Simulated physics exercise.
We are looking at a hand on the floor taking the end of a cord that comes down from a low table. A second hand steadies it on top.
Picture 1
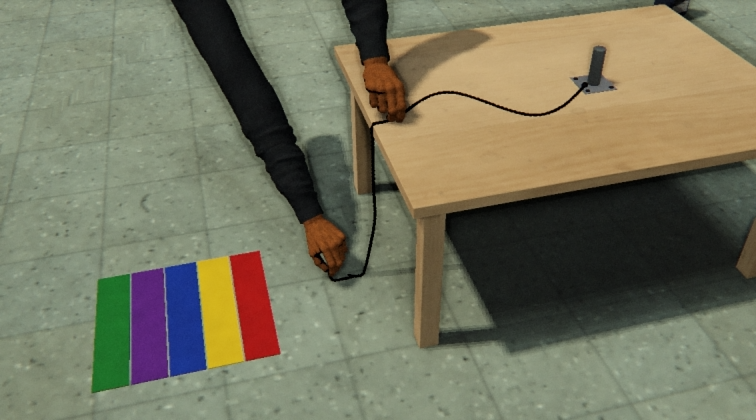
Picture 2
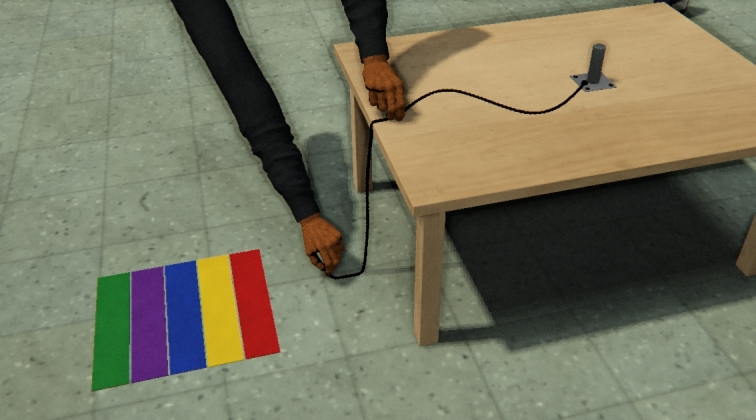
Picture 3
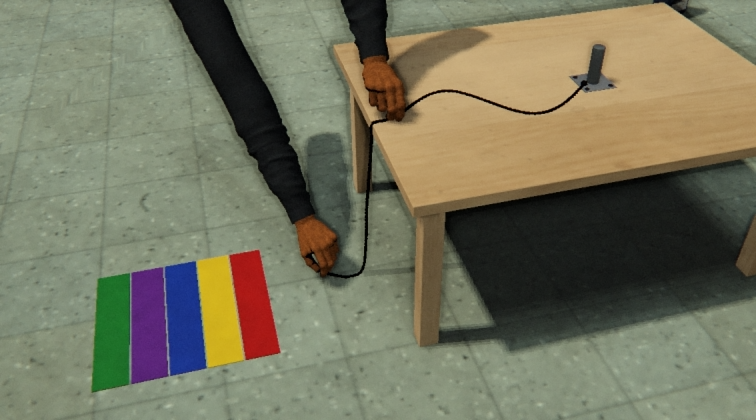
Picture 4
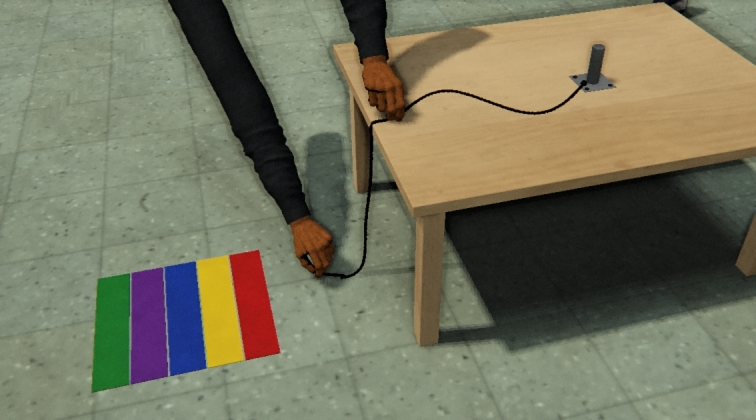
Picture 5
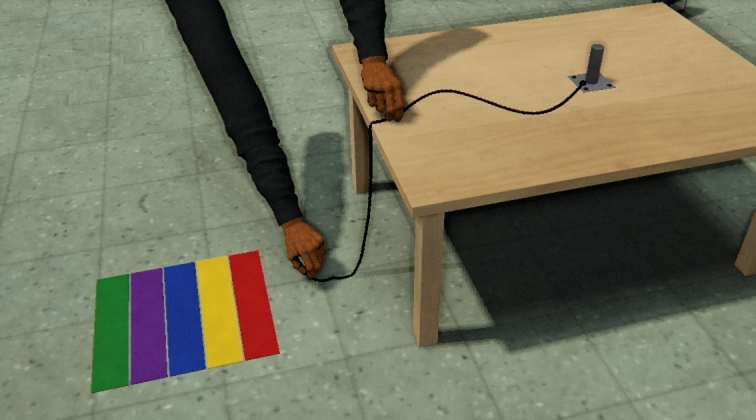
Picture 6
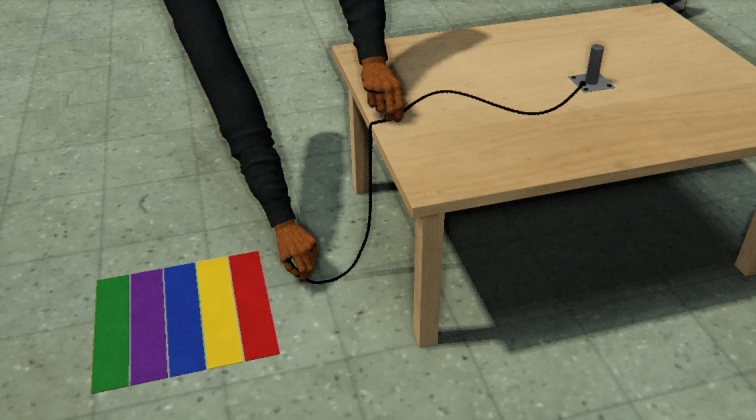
A hand near the floor held the end of a black cord draped over a low wooden table's edge and moved it slightly left, while another hand kept still on the cord at the tabletop.
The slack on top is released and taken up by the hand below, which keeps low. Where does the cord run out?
The end stops over the purple strip.
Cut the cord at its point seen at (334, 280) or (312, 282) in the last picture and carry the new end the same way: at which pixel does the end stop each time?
Try by try, around (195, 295) and (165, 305).
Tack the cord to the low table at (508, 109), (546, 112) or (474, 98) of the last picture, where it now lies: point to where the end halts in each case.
Near (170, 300), (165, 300) and (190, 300).
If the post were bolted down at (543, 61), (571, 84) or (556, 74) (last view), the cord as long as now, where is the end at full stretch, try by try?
Near (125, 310), (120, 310) and (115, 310).
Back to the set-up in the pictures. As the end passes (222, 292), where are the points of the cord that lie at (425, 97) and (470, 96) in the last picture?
At (394, 119), then (445, 114).
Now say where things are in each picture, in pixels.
In the first frame, end (329, 271); red (259, 336); yellow (223, 344); blue (187, 351); purple (149, 359); green (111, 366).
In the second frame, end (326, 270); cord through (570, 98) (501, 106) (431, 94) (372, 128) (367, 199) (365, 257).
In the third frame, end (321, 272).
In the fourth frame, end (316, 273); cord through (570, 98) (501, 106) (430, 94) (372, 129) (368, 200) (364, 258).
In the fifth frame, end (308, 274).
In the sixth frame, end (300, 276); cord through (568, 99) (500, 107) (429, 95) (371, 130) (371, 200) (358, 259).
Soon after, end near (222, 292); over yellow.
Then, end near (173, 301); over blue.
At full stretch, end near (145, 306); over purple. It gets as far as the purple strip.
